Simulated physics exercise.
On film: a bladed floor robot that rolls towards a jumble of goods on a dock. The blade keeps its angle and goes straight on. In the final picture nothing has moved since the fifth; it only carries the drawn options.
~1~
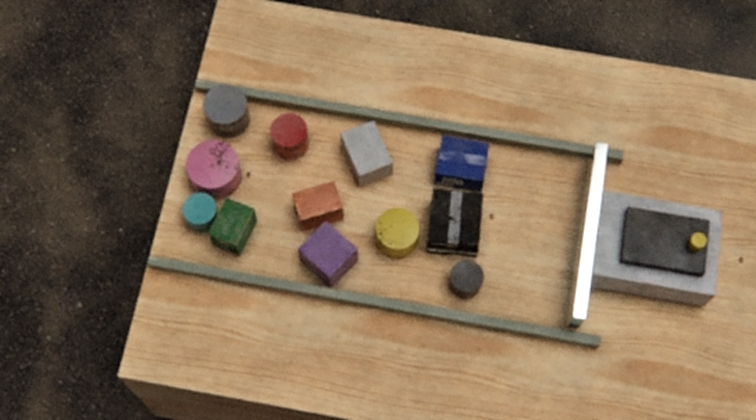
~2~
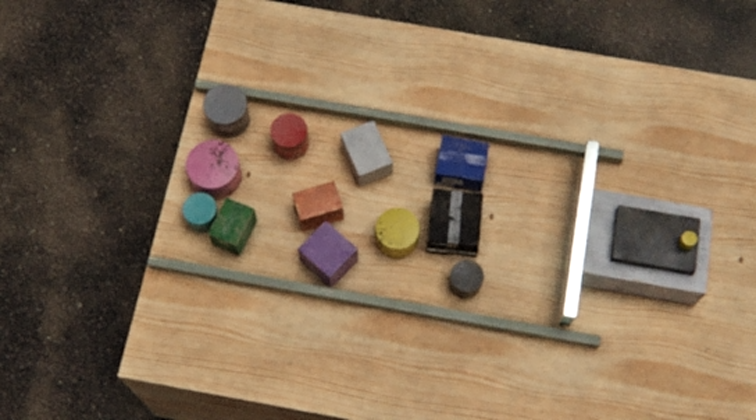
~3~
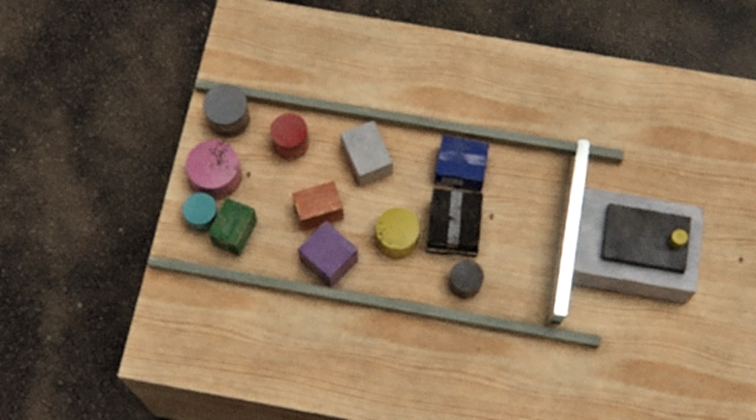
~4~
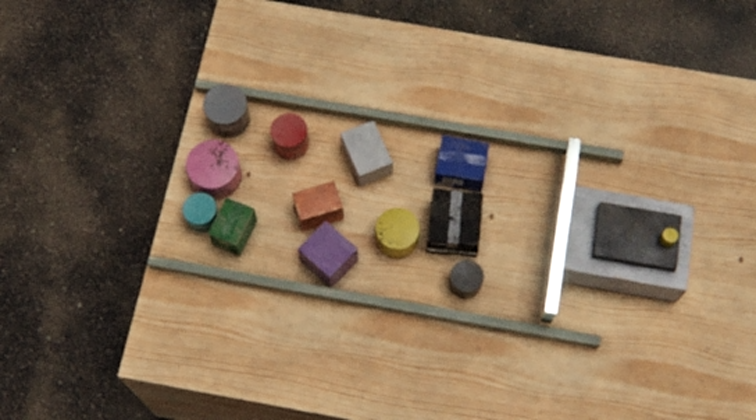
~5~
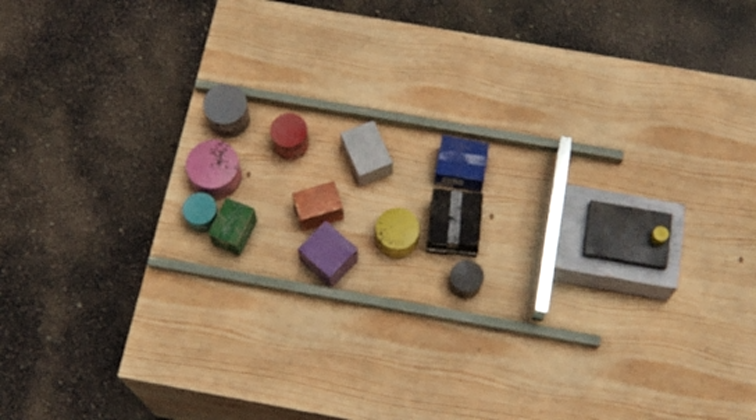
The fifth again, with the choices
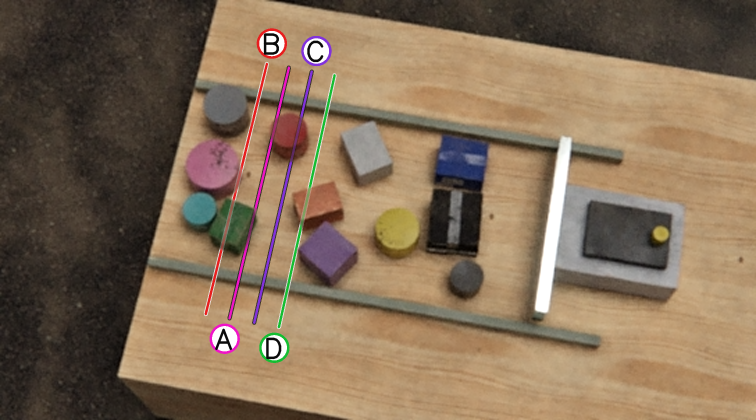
A grey robot with a long white blade sits at the right of a pale wooden dock, seen from above at a slight tilt against dark ground. Between two green-grey rails lie grey, red, pink, teal and yellow round goods, with green, orange, purple, pale grey, blue and black blocky ones. The robot rolls slowly left a short way, blade first, touching nothing, while the goods and camera stay still.
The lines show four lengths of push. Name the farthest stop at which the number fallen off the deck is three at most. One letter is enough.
Line C.
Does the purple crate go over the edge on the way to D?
By then, no.
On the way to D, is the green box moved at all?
By then, yes.
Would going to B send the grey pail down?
By then, yes.
On the marked copy, A at (260, 188); B at (238, 184); C at (284, 192); D at (308, 196).
Taking C. A third of the way, robot (523, 216); black pail (421, 272); blue parcel (434, 159).
Two thirds of the way, robot (426, 199); red pail (265, 133); orange crate (264, 179).
When it is over, robot (352, 186); grey pail over the edge; pink canister over the edge; three fallen.
As for the rest, A drops five; B drops eight; D is within the limit but short.
